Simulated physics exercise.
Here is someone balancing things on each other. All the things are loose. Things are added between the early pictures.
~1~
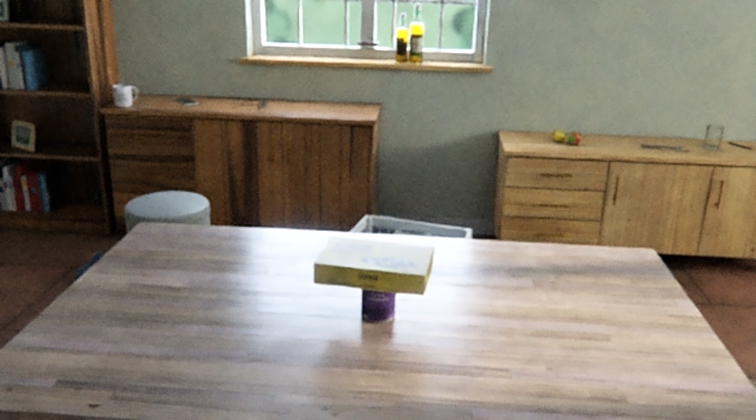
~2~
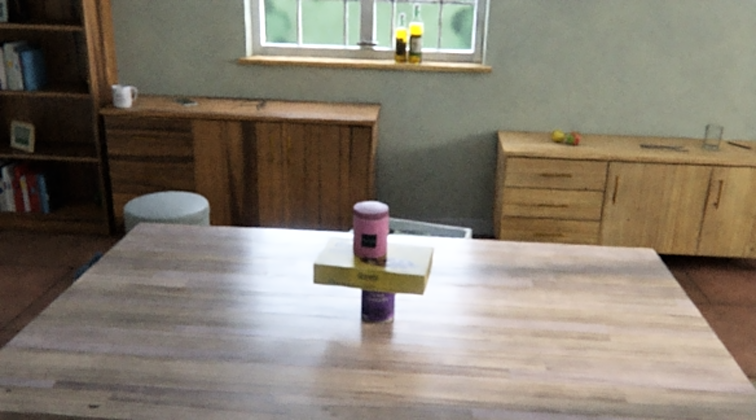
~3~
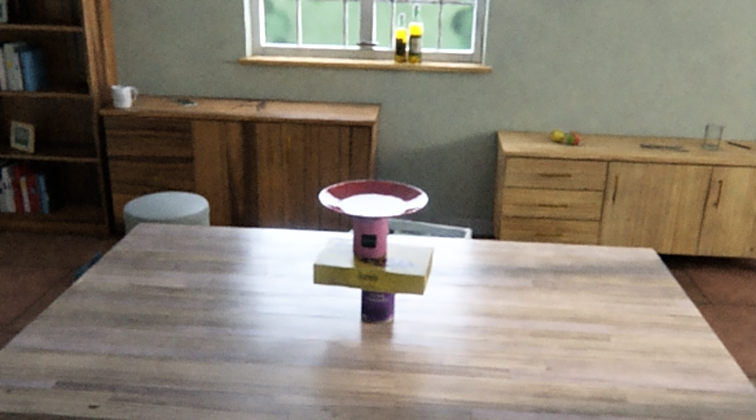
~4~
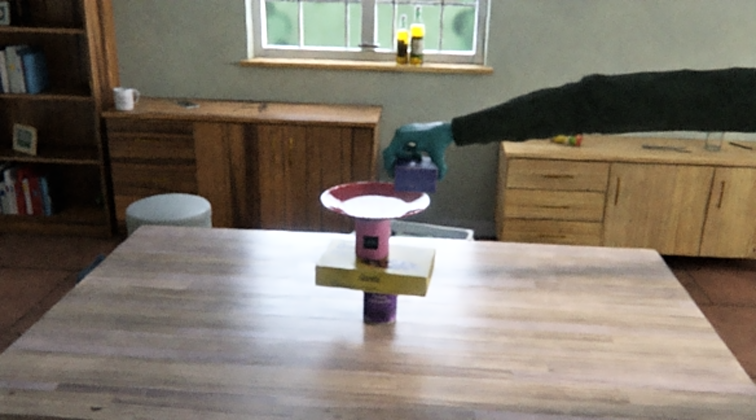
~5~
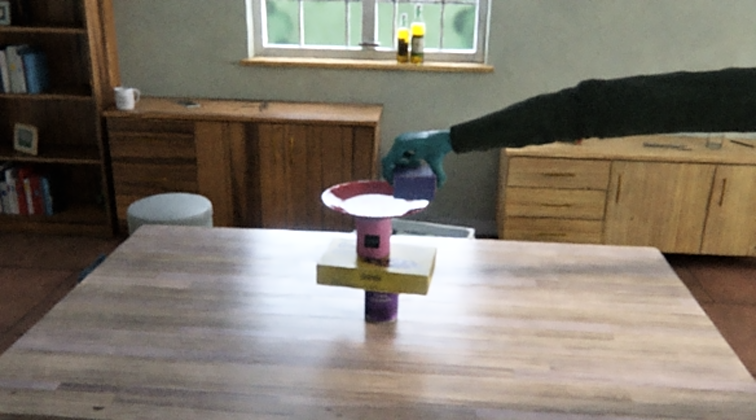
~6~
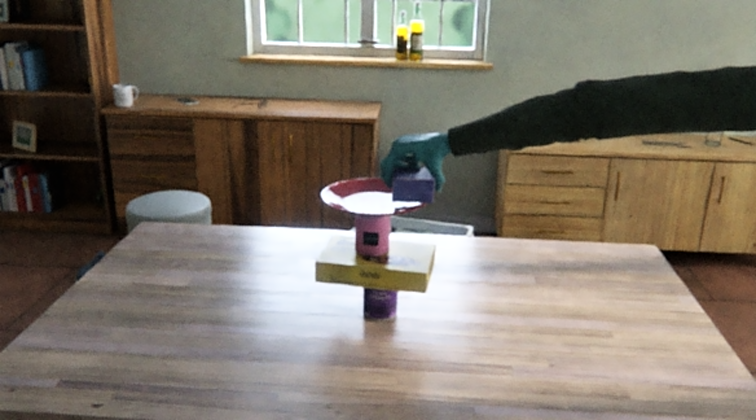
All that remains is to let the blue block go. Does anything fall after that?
In the end the pile keeps its balance.
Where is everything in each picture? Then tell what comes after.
In the first picture, the last thing is not in view yet.
In the second picture, the last thing is not in view yet.
In the third picture, the last thing is not in view yet; pink jar (370, 230).
In the fourth picture, on its way; blue block (416, 174); red plate (376, 204).
In the fifth picture, on its way; blue block (415, 182); pink jar (374, 230).
In the sixth picture, in place under the hand; blue block (414, 184); red plate (376, 200).
Then, 0.20 s on from there, things are still on the move.
Then, 0.30 s on from there, no change.
Then, 0.90 s on from there, blue block resting near (415, 185).
In the end, all 5 unmoved. At the end, from the last picture's camera, blue block near (416, 185). The pile stays up.
